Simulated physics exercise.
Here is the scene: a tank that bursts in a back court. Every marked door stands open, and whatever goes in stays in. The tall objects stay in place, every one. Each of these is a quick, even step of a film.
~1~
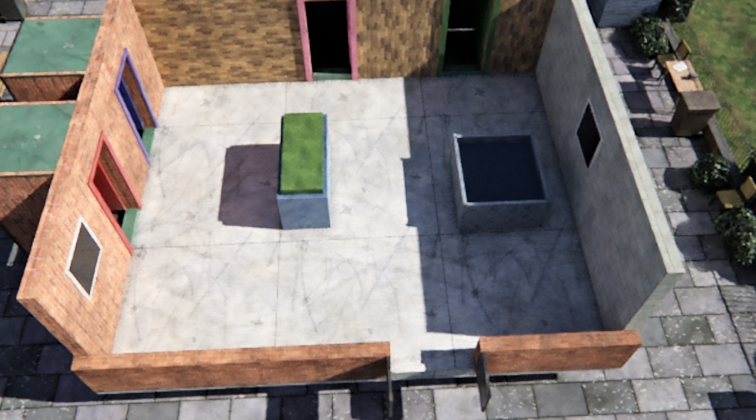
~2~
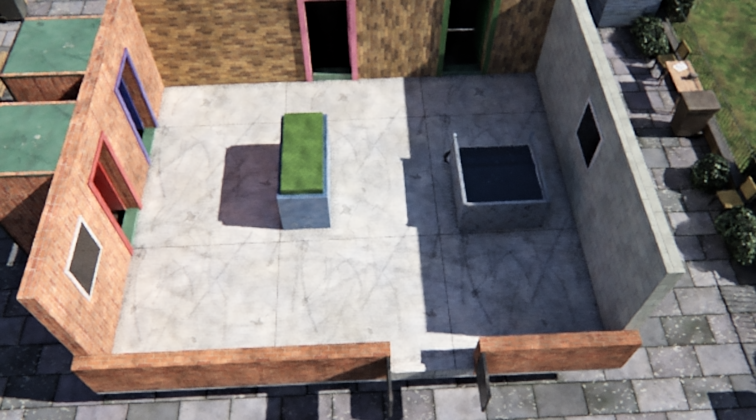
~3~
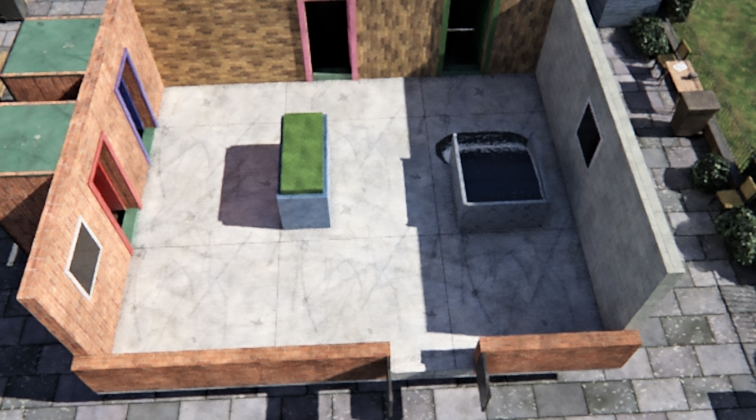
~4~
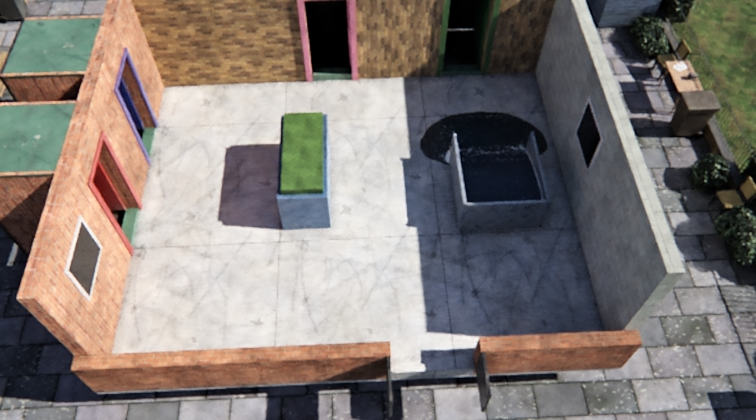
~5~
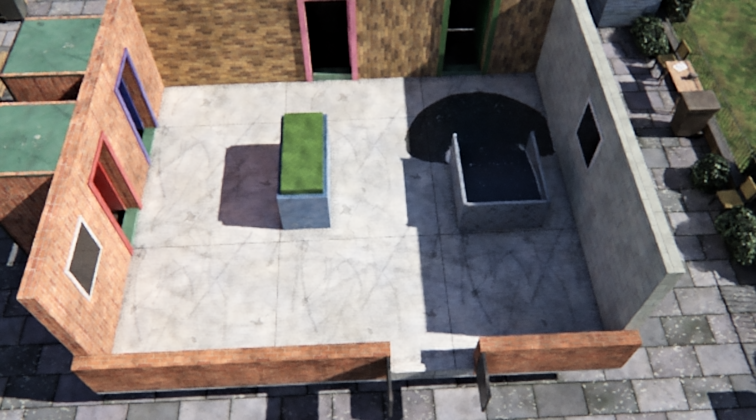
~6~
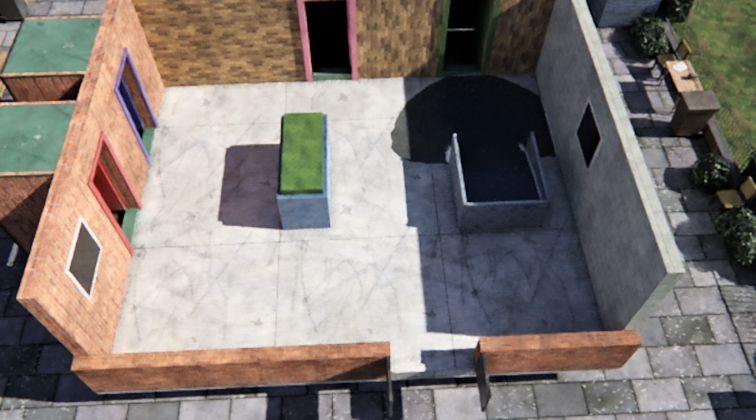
Dark water breaks out through the far side of a square grey tank, first as a small trickle at its back left corner, then as a rippling arc that widens into a broad, rounded pool across the pale floor behind it. The roofless court, with brick and grey walls, is seen from high above by a still camera. Left of the tank, a grass-topped block stays motionless, near red and blue openings.
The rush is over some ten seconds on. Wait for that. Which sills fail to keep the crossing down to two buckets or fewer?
Outcome: The blue door tips over the cap there, the red door stays at or under the cap there, the pink door stays at or under the cap there, the green door tips over the cap there.
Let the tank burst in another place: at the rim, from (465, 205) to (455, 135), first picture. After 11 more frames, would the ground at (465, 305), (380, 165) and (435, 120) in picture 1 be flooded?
Unwetted, submerged, unwetted.
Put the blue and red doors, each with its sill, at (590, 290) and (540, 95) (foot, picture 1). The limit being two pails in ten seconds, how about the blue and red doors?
Note: Blue door does not reach the limit, red door beats the limit.
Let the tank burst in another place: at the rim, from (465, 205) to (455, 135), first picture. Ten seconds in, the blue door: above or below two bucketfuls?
Result - blue door: Beyond the limit.
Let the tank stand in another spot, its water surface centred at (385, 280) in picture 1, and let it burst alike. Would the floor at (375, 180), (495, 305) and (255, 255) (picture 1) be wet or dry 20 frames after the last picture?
As listed: Reached, untouched, reached.
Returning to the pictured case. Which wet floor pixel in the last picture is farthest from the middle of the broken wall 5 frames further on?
I'd say around (366, 82).
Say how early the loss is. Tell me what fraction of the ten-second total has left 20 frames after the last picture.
Share gone by then: About 65 %.
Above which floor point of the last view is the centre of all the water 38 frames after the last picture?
Centre of mass: Roughly (368, 143).
A moment on, water covers 15 % of the floor; the blue door not reached, the red door not reached, the pink door not reached, the green door far over two buckets in.
Next, water covers 20 % of the floor; the blue door not reached, the red door not reached, the pink door wet at the sill, nothing in, the green door far over two buckets in.
Then, water covers 30 % of the floor; the blue door not reached, the red door not reached, the pink door wet at the sill, nothing in, the green door far over two buckets in.
Later, water covers 50 % of the floor; the blue door over two buckets in, the red door wet at the sill, nothing in, the pink door wet at the sill, nothing in, the green door far over two buckets in.
In the end, water covers 70 % of the floor; the blue door far over two buckets in, the red door wet at the sill, nothing in, the pink door wet at the sill, nothing in, the green door far over two buckets in.
